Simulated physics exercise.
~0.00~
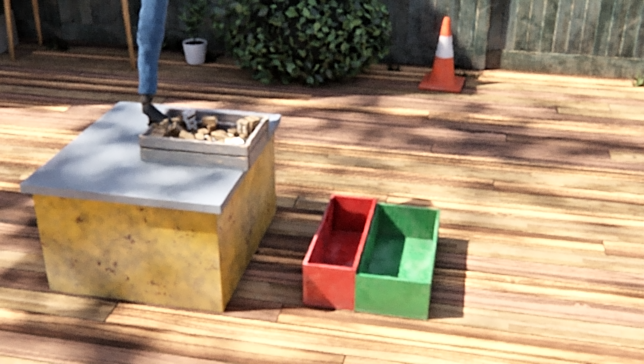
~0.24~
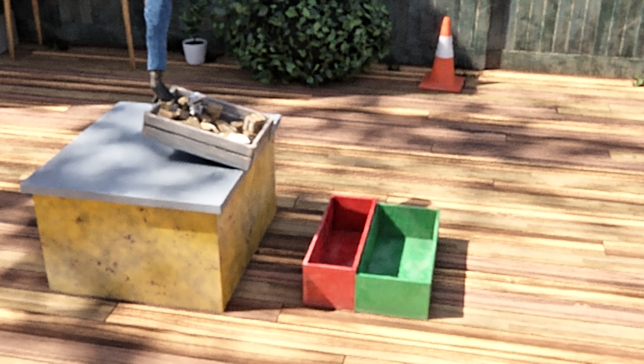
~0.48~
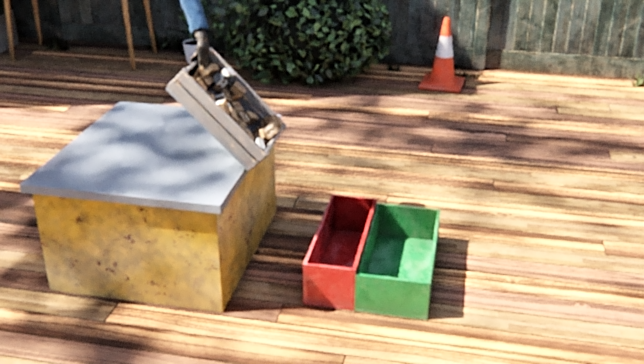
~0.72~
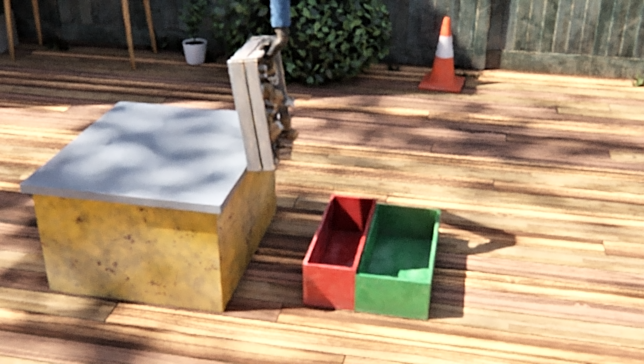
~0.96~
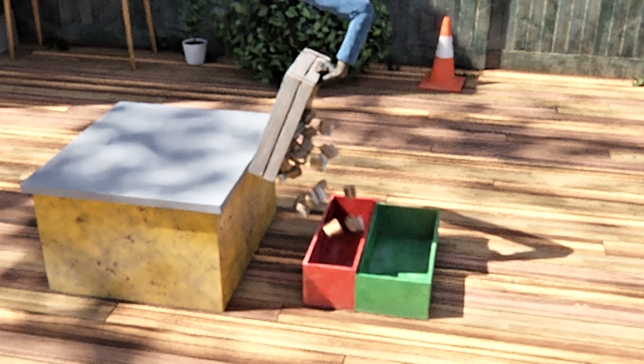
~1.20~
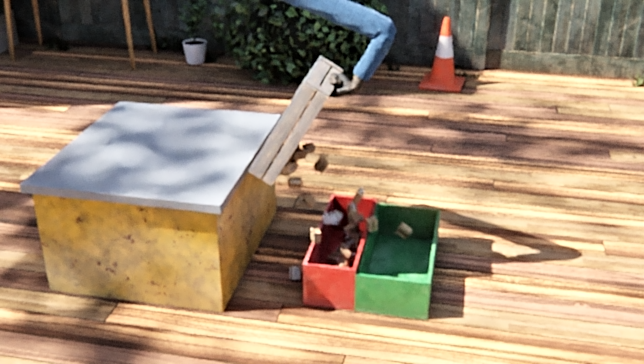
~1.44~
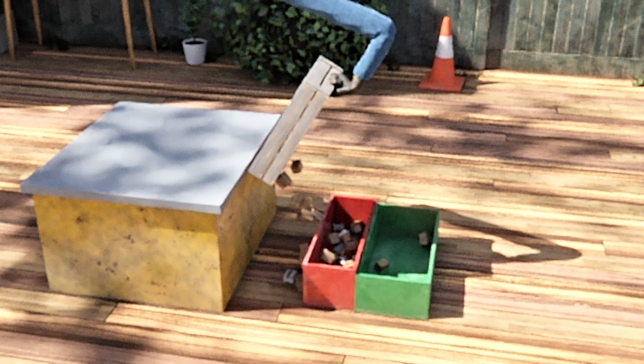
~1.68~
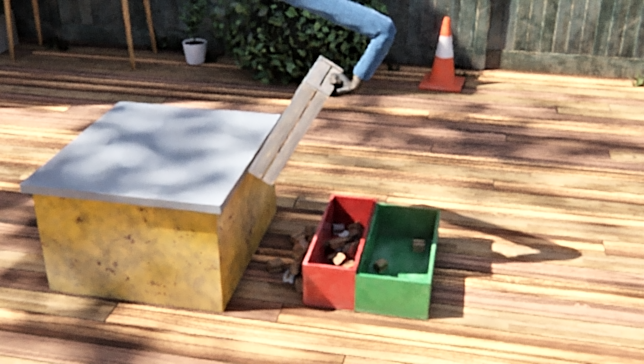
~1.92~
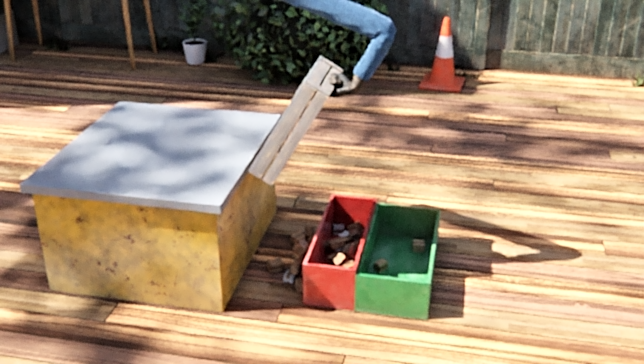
To begin with, a gloved hand in a blue sleeve grips a grey tote filled with small brownish parcels on top of a yellow bench, with empty red and green boxes standing on the wooden decking to the right. The hand lifts the tote's far end, tilting it steeply over the bench's edge. As it tips past upright, the parcels tumble out in a loose stream. Many drop into the red box, a couple reach the green one, and others land on the deck beside the bench. Finally, the tote is held still, upturned, while the scattered parcels lie at rest.
